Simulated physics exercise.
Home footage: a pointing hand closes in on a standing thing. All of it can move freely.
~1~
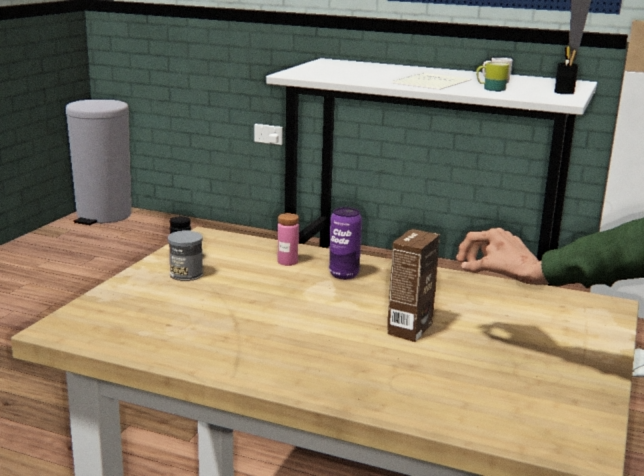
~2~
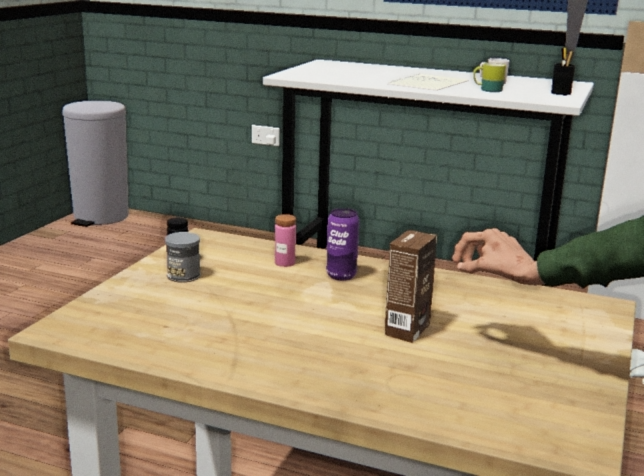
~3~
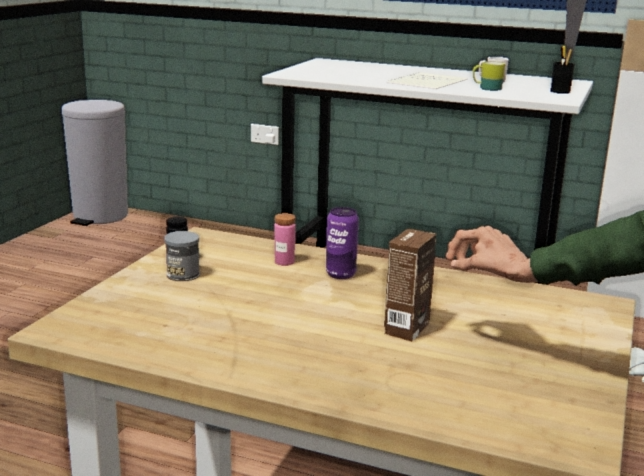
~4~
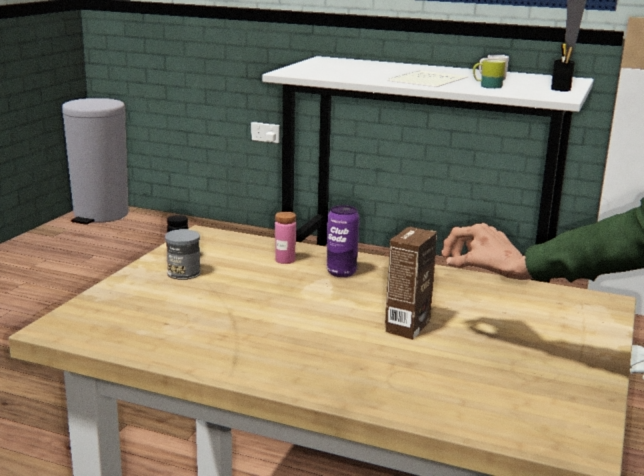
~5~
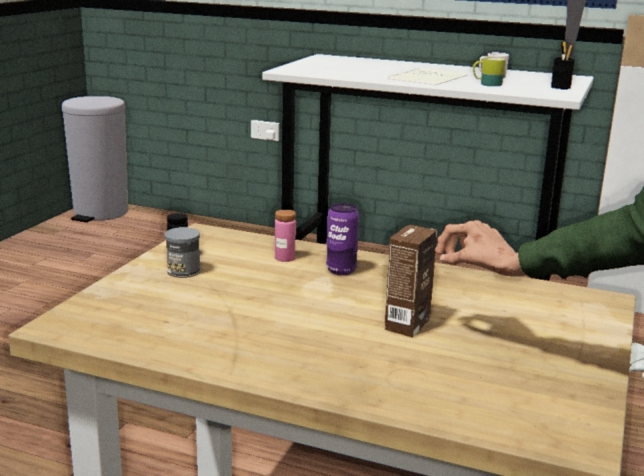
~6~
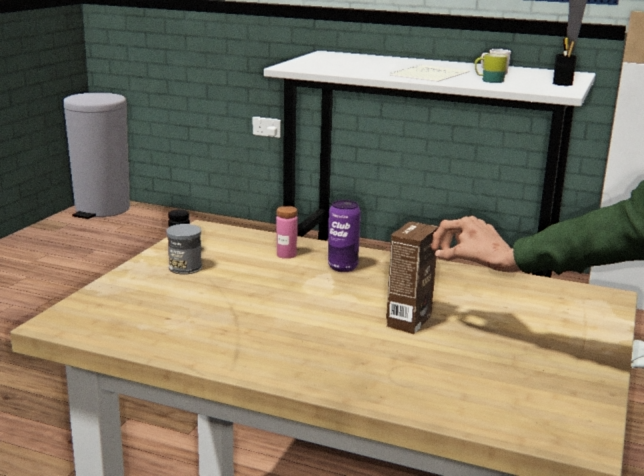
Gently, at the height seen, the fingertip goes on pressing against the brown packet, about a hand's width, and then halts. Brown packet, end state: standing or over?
Over.
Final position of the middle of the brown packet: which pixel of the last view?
Close to (345, 292) in the last picture.
Then, 0.60 s past the last view, brown packet rocked 19° from its first pose near (397, 271).
Then, 0.90 s past the last view, brown packet rocked 56° from its first pose near (368, 275).
Then, 1.10 s past the last view, brown packet on its side near (345, 293).
Finally, down or leaning hard on the table, brown packet. Final places as the last picture's camera would see them, brown packet near (344, 292).
